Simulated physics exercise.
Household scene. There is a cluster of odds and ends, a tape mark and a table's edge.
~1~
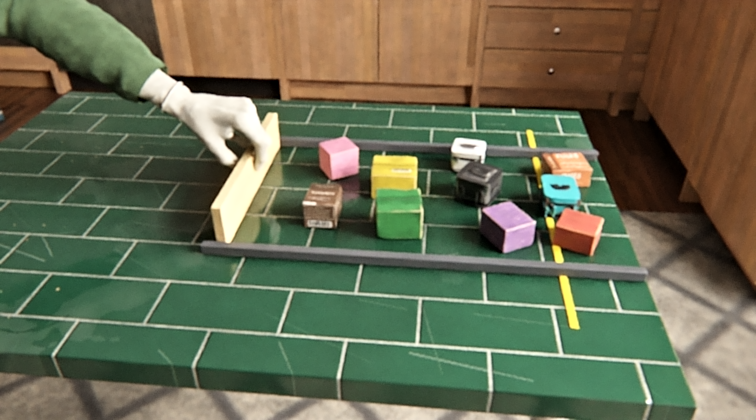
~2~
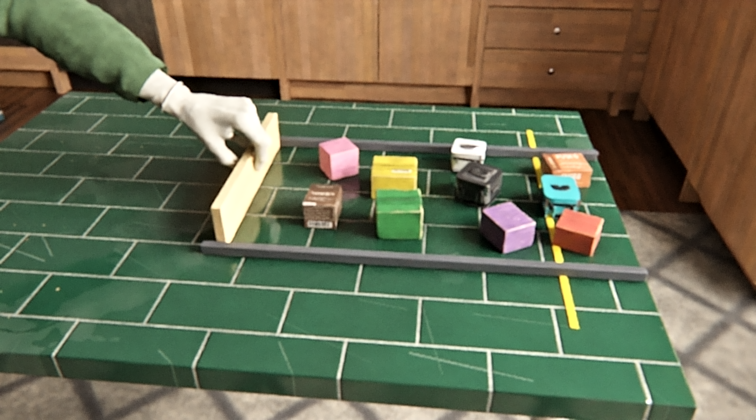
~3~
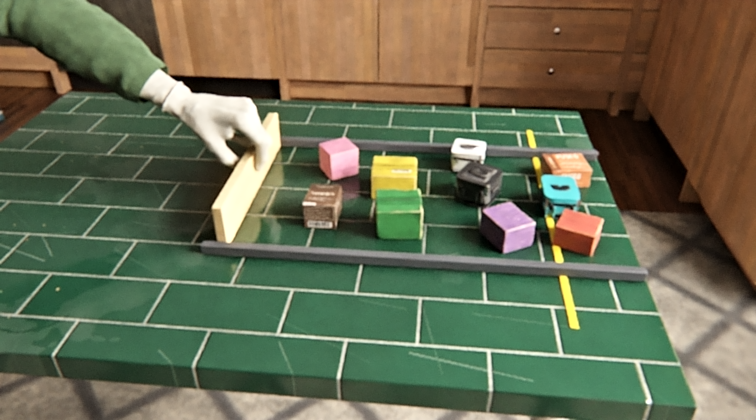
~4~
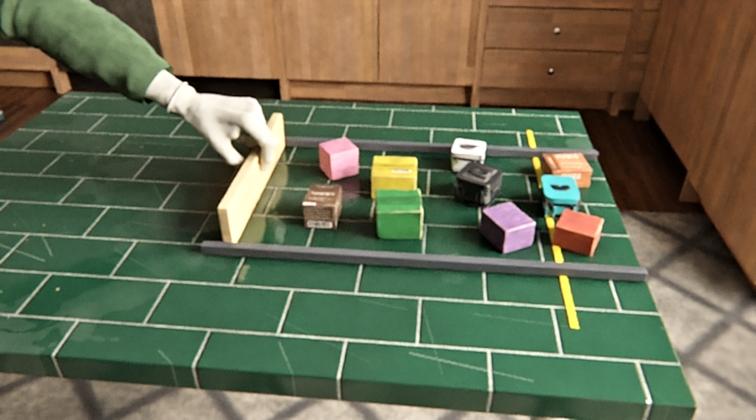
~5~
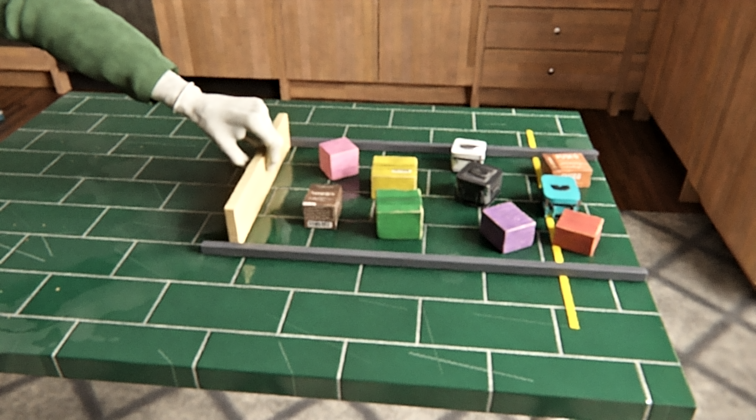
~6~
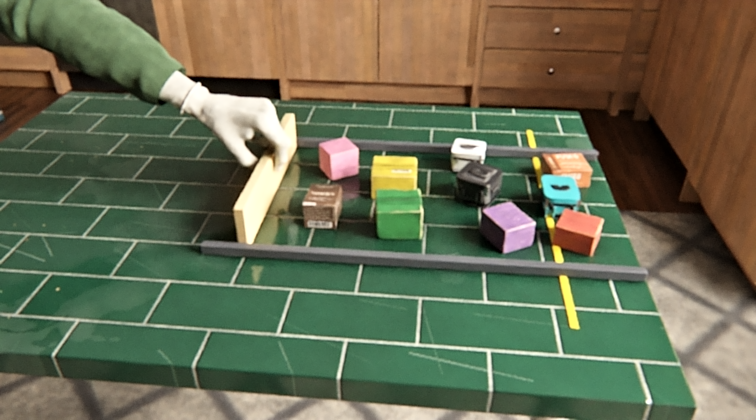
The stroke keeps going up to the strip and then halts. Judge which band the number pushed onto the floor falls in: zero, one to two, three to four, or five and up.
Lost three or four.
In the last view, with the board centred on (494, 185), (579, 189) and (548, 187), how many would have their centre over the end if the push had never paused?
Past-the-end tally - position 1: 1, position 2: 6, position 3: 3.
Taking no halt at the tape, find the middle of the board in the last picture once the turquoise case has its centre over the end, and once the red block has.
Points: About (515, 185) and about (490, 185).
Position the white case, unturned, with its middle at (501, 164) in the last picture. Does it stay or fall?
From that start the object is safe.
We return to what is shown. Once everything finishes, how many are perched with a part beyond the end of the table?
3 in all.
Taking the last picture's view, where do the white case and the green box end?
The white case stops around (554, 159); the green box around (617, 229).
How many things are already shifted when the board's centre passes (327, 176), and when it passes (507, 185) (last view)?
At first I count 2, and then 10.
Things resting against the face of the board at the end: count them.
That comes to 4.
A little later, none off yet; orange box at rest near (565, 170); red block at rest near (578, 232); turquoise case at rest near (558, 197).
When it is over, the number that fall off is three or four; down, purple block, turquoise case and red block.
